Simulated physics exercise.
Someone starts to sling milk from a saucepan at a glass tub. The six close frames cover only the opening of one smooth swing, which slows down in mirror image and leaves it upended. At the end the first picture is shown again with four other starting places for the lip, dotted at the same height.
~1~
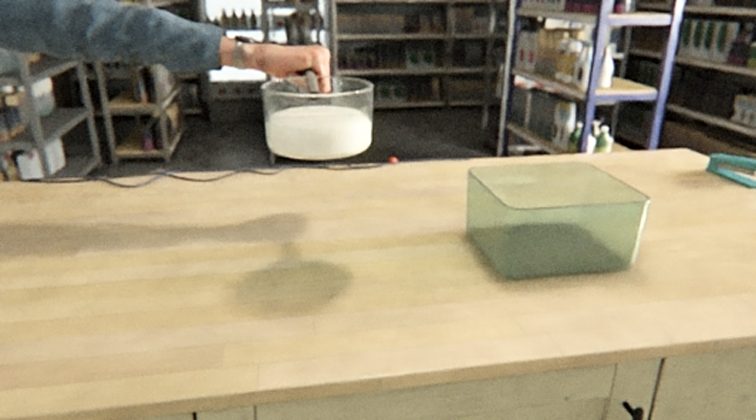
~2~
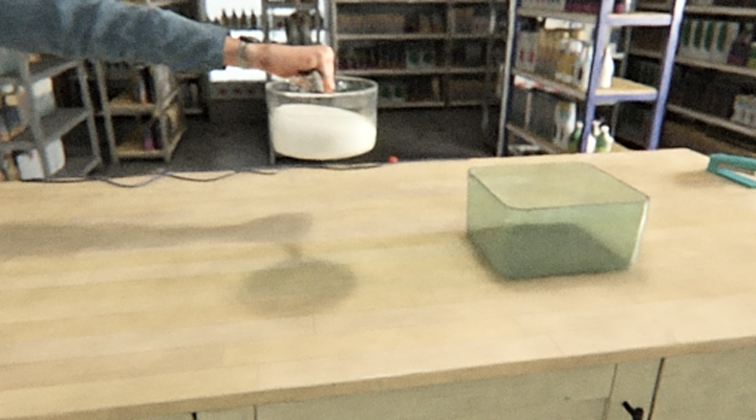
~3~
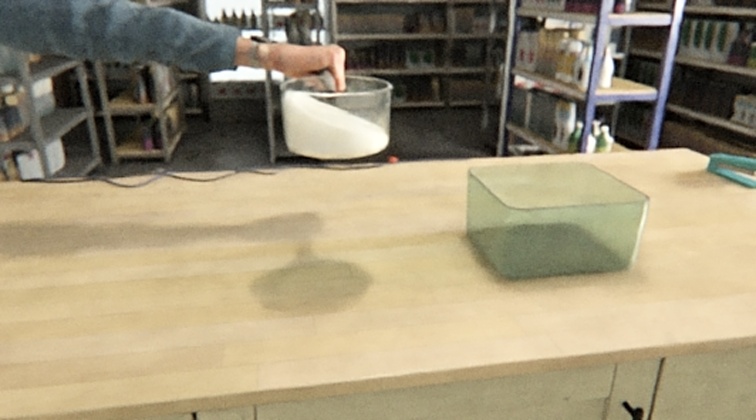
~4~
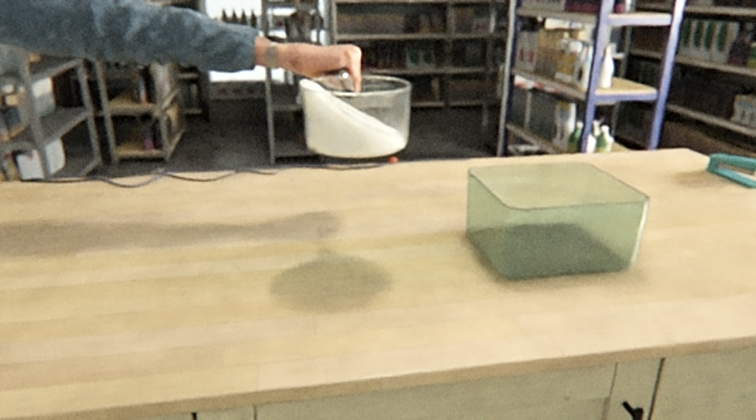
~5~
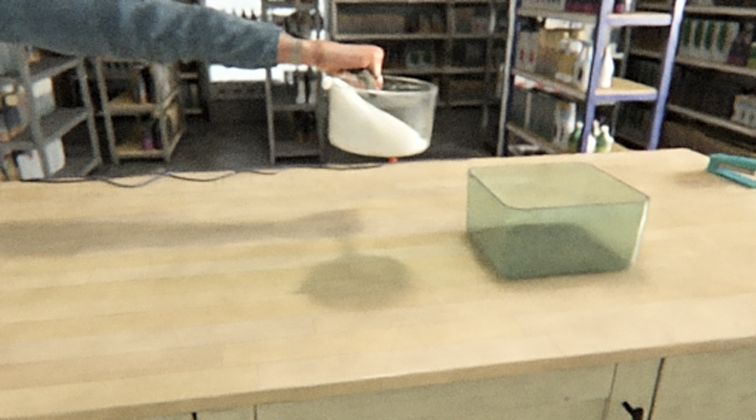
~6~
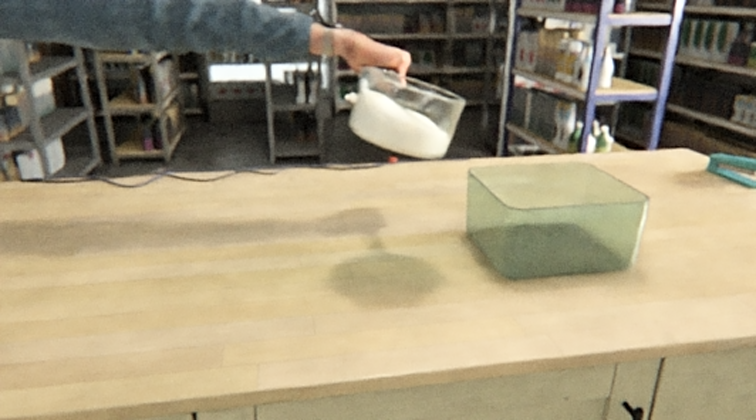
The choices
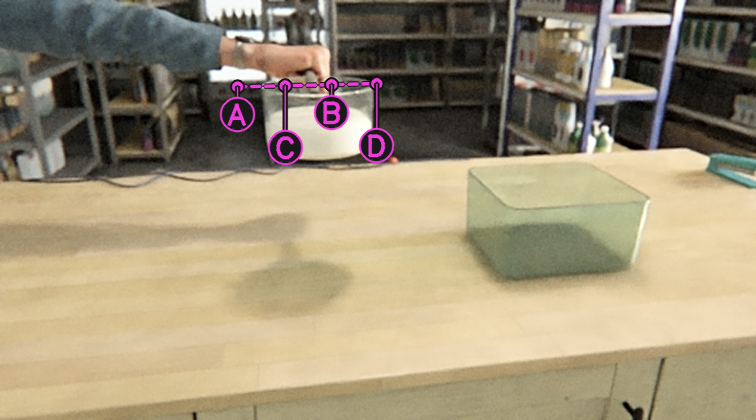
On a wooden counter's left side, a hand carries a clear saucepan of sloshing milk rightward, tilting it.
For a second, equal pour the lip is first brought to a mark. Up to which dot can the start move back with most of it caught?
Take B.
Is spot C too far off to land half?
Yes.
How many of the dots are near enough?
Two of them.
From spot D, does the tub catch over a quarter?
Yes, clearly.
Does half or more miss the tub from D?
No.
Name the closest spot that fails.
The answer is C.
On the marked copy, A at (237, 86); B at (331, 84); C at (285, 85); D at (376, 83).
With A, about 10 % lands in the tub, 87 % falls short and 3 % goes beside or beyond.
With B, about 68 % lands in the tub, 30 % falls short.
With C, about 33 % lands in the tub, 60 % falls short and 7 % goes beside or beyond.
With D, about 86 % lands in the tub, 10 % falls short and 4 % goes beside or beyond.
